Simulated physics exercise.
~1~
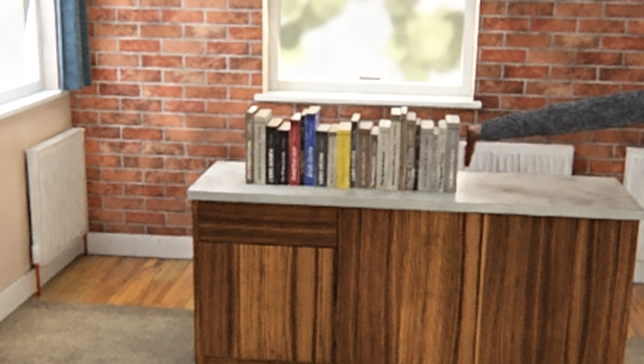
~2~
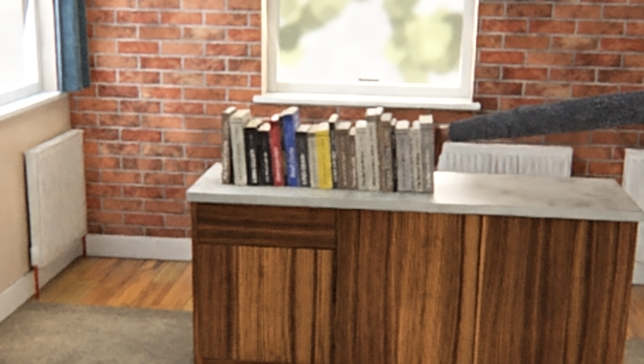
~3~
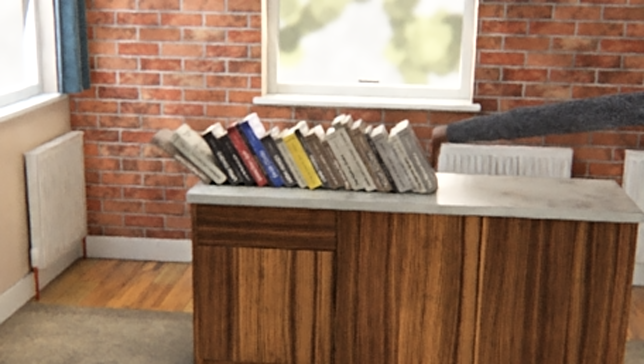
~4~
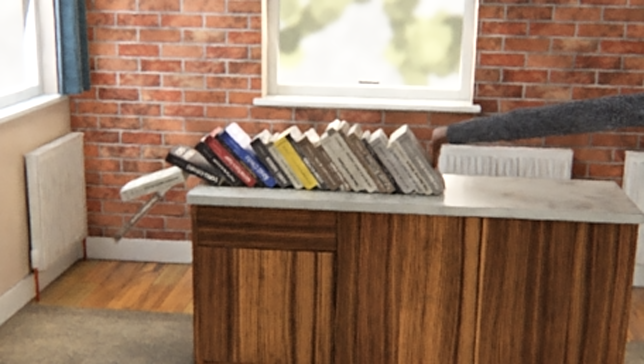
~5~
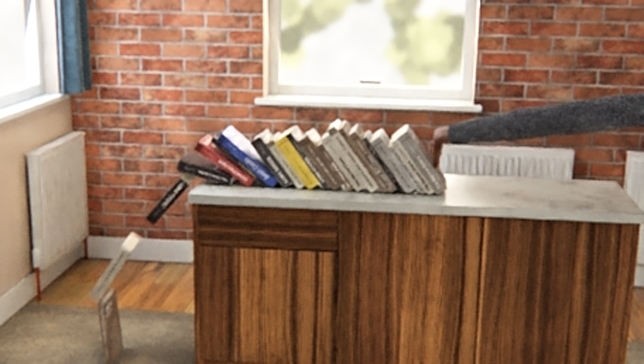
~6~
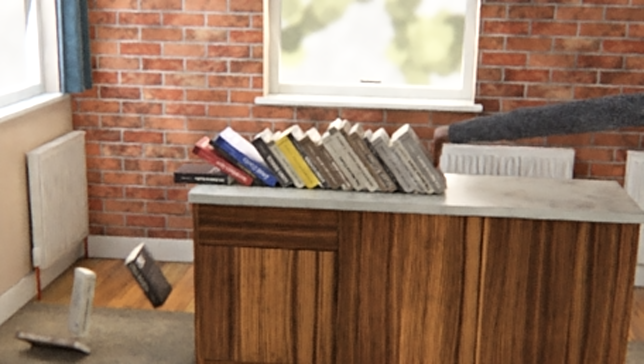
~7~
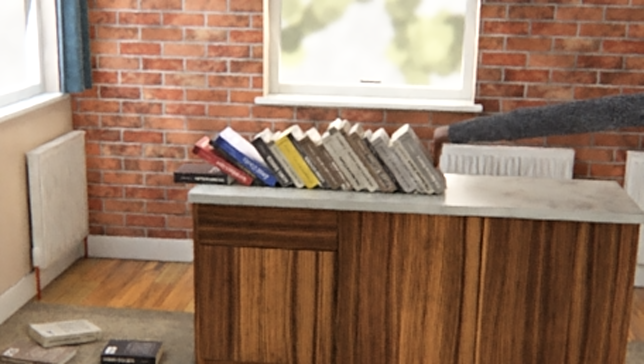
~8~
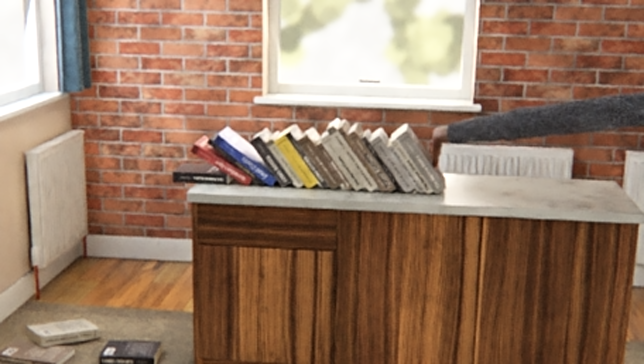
In a room with brick walls, seen from the front, a row of upright books stands on a pale worktop over a striped wooden cabinet, with red, blue and yellow ones among duller covers. An arm in a grey sleeve reaches in from the right and pushes the row left, then stops. The books tilt leftward, and those at the left end tumble over the edge one after another. Three end up on the floor at the lower left. The rest stay on top, the blue and yellow books leaning and the red one tipped low near the edge.
